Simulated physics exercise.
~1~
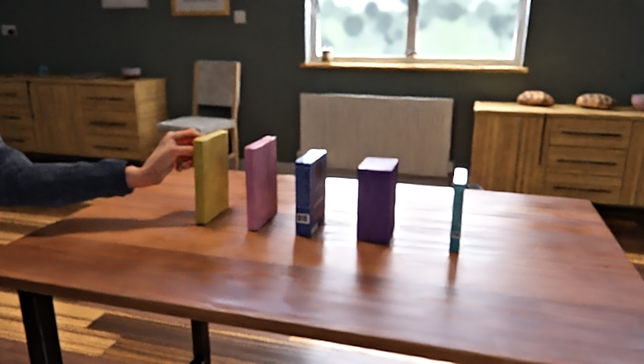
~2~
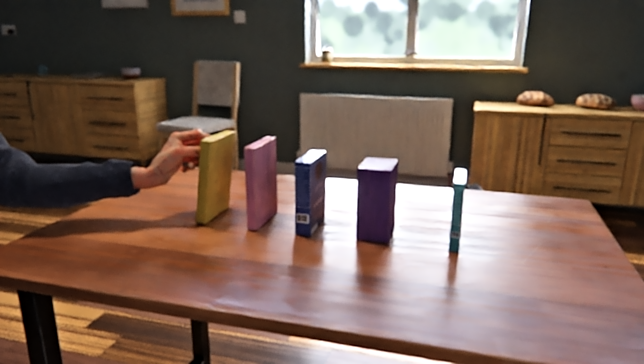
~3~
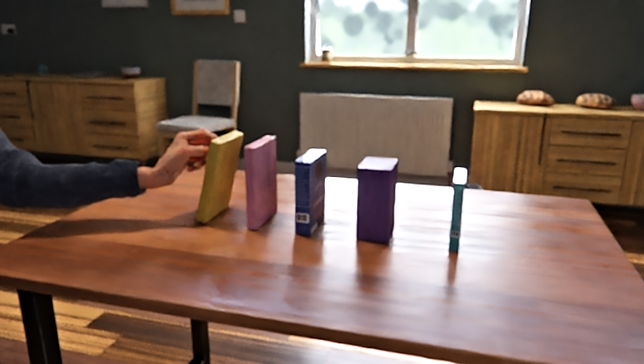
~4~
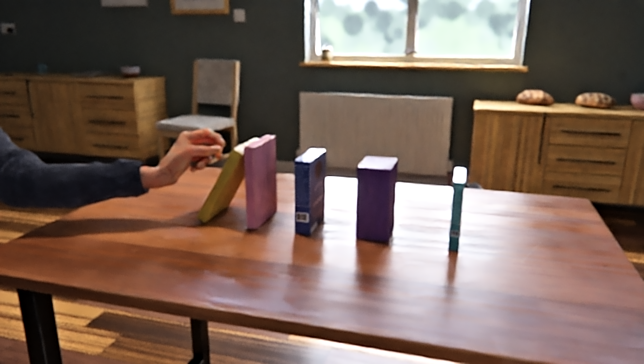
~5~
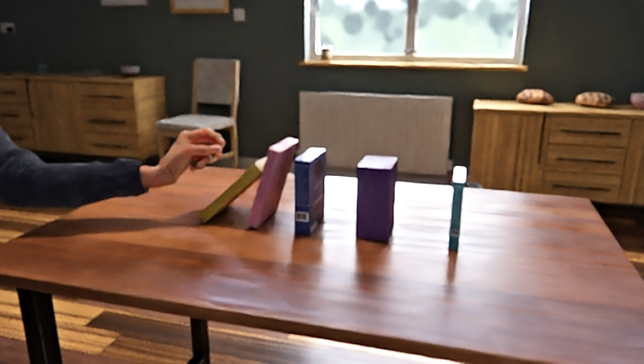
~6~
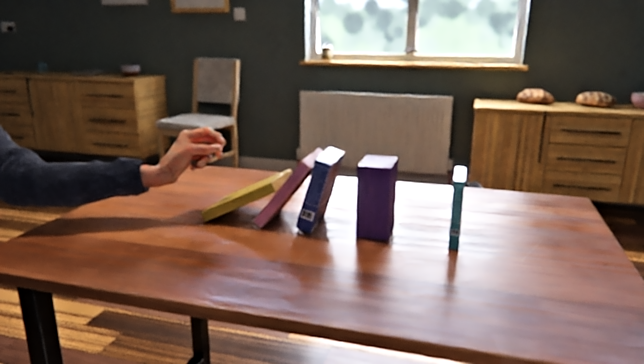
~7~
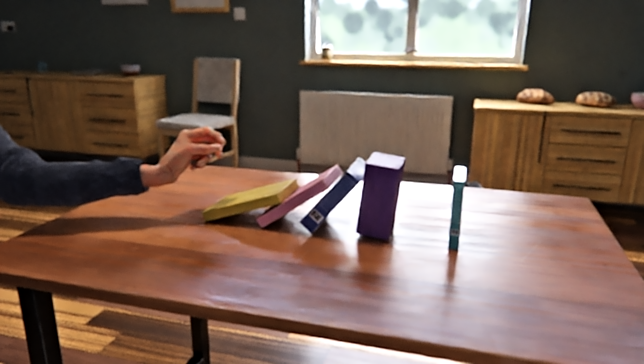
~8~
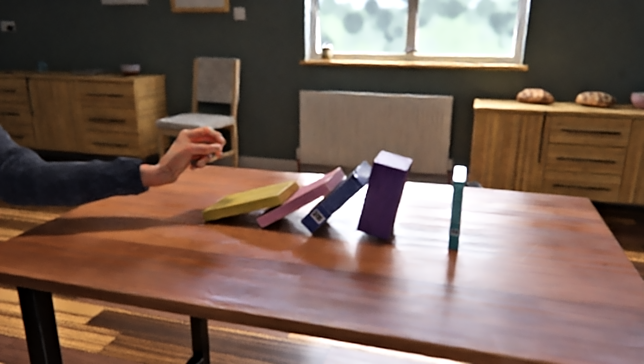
A hand tips the yellow block, toppling pink and blue ones against the leaning purple block.
